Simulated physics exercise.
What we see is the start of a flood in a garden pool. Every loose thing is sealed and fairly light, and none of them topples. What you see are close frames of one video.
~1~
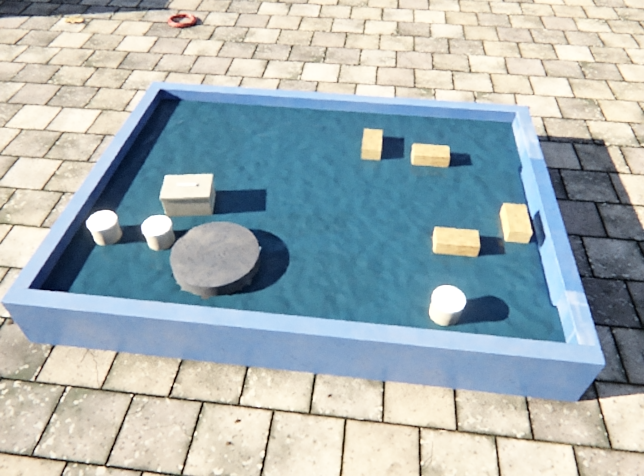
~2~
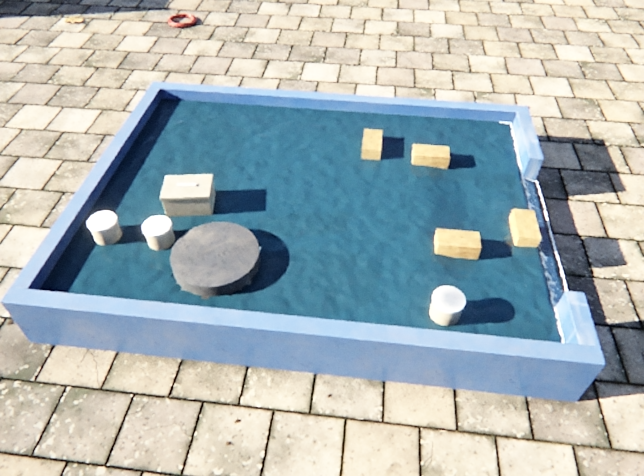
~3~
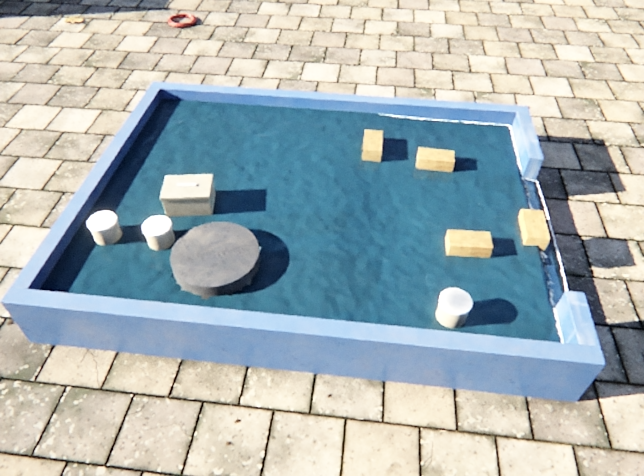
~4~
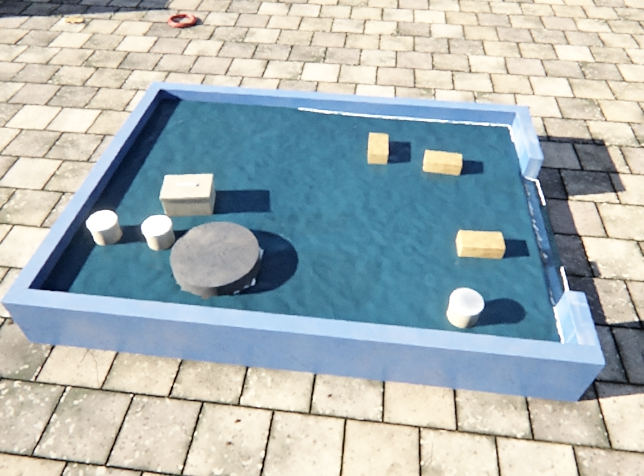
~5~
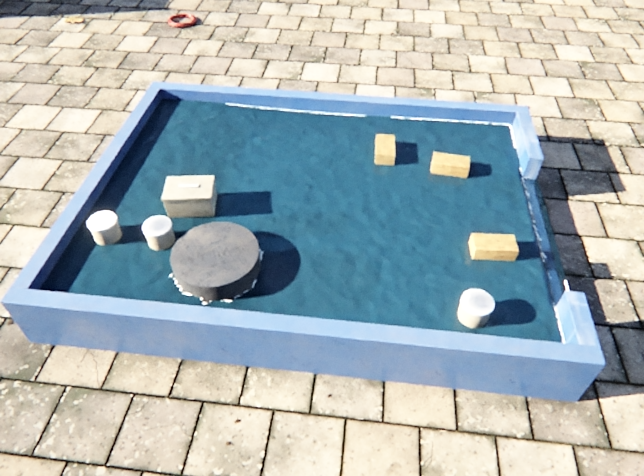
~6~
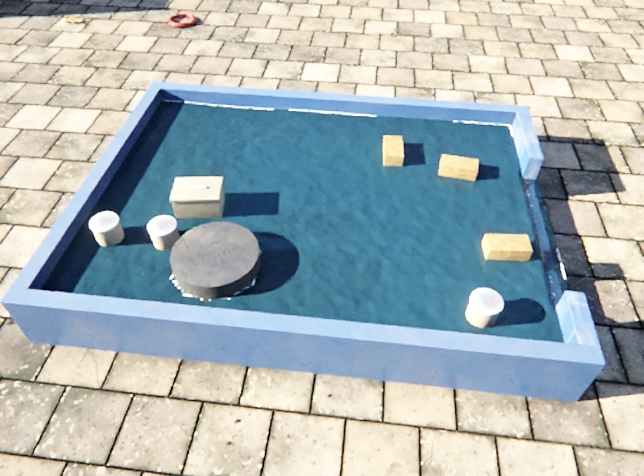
The footage shows a blue-walled pool holding pale blocks, white cylinders and a dark disc as a gap opens in the right wall; the nearest block disappears through it, other right-side objects drift slightly right, and left-side ones barely shift.
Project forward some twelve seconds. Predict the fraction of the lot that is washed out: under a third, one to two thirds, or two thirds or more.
By the look of it, the outflow takes one third to two thirds of the stuff.
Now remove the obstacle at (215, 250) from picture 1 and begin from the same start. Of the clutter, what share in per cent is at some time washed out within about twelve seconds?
It comes to some 40 per cent of the lot.
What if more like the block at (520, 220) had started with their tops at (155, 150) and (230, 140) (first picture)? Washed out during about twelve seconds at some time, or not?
In order, the first is never leaving and the second is never leaving.
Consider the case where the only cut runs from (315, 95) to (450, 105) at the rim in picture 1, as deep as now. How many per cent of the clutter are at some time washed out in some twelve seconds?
It works out at 20 percent.
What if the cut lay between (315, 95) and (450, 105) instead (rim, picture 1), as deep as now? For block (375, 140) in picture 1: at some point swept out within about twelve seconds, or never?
My call: Yes.
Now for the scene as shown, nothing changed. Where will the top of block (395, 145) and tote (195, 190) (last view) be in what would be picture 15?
Approximately (436, 162) for one, (225, 193) for the other.
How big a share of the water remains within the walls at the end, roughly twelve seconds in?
Close to 66 percent of it stays.
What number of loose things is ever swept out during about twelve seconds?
I make it 4.
A moment on, 1 of 8 are out; 7 afloat.
Next, 3 of 8 are out; 5 afloat.
Later, 4 of 8 are out; 4 afloat.
In the end, 4 of 8 are out; 4 afloat.
